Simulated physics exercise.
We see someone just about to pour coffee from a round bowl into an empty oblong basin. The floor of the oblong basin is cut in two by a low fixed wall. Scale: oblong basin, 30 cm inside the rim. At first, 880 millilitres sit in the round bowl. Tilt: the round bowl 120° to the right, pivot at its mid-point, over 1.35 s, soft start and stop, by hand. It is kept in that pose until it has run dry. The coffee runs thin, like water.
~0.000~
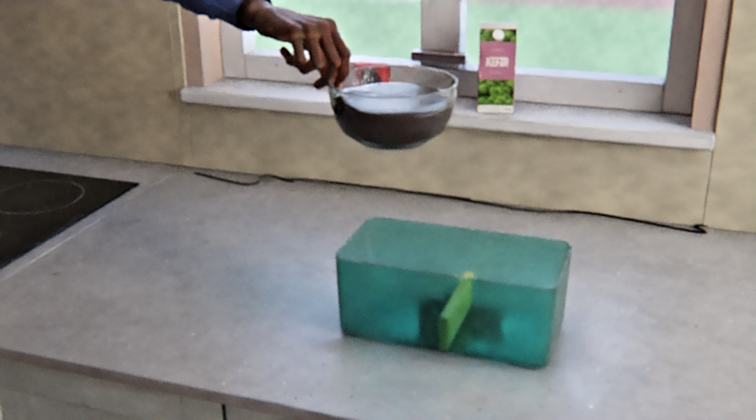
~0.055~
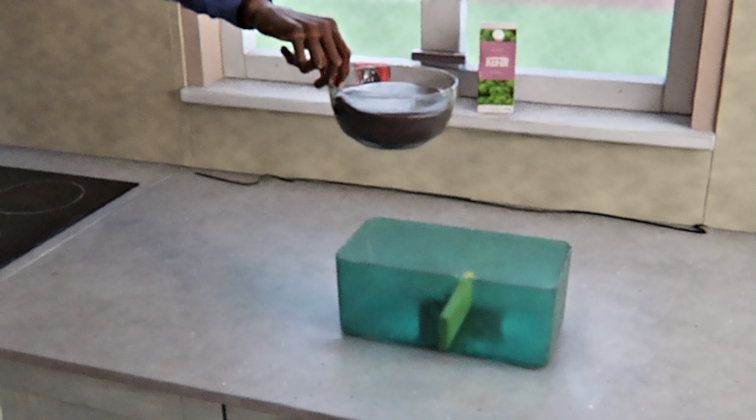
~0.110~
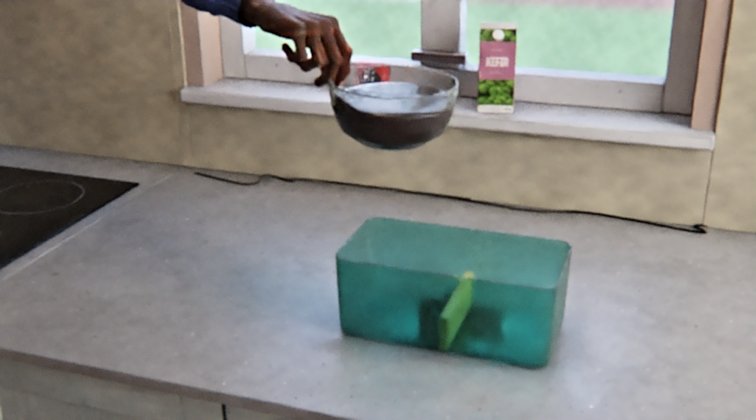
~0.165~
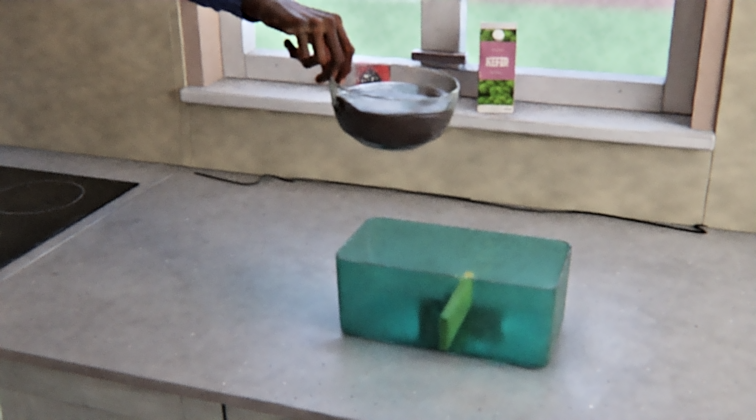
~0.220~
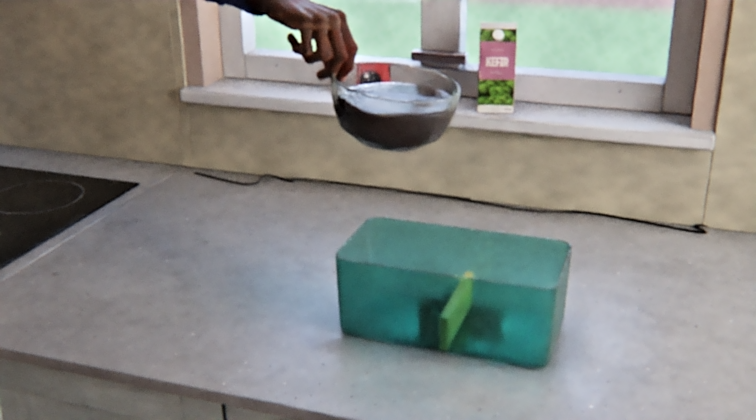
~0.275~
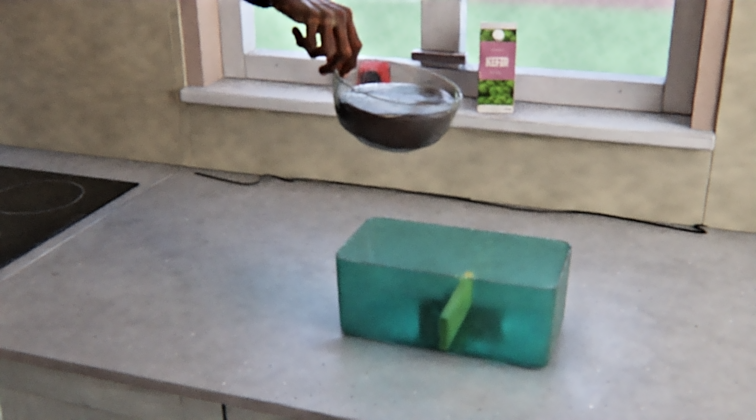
A person's hand, in a dark blue sleeve, holds a clear round bowl of dark coffee by its rim above a pale grey kitchen counter, seen from slightly above and in front. Below the bowl stands a translucent teal oblong basin with a green piece at its front, while a pink-and-green carton sits on the windowsill behind. The hand slowly tilts the bowl slightly to the right, and the camera stays still.
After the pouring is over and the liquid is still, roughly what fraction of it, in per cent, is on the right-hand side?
Roughly 85 out of 100 parts.
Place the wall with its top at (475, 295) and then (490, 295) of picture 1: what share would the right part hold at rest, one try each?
Try 1: 75 %; try 2: 60 %.
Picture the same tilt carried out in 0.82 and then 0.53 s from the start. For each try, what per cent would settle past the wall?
Some 70 and 55 per cent, in that order.
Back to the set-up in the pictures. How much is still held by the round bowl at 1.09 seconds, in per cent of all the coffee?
Around 1 in a hundred.
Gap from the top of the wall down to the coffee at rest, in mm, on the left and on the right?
It's around 44 mm on the left side and around 12 mm on the right side.
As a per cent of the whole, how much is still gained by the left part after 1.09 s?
Roughly 6 in a hundred.
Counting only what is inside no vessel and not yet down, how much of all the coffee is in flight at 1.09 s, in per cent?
Estimated airborne part: Roughly 8 per cent.
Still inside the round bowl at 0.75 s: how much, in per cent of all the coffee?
About 46 per cent.
After 0.75 s the tilt is 70° and 46 per cent is still to pour, 0 is left of the wall and 14 right of it.
After 1.09 s the tilt is 110° and 1 per cent is still to pour, 7 is left of the wall and 83 right of it.
After 1.46 s the tilt is 120° and 0 per cent is still to pour, 14 is left of the wall and 85 right of it.
After 1.85 s the tilt is 120° and 0 per cent is still to pour, 14 is left of the wall and 85 right of it.
In the end 14 per cent lies left of the wall, 85 right of it and 1 outside.
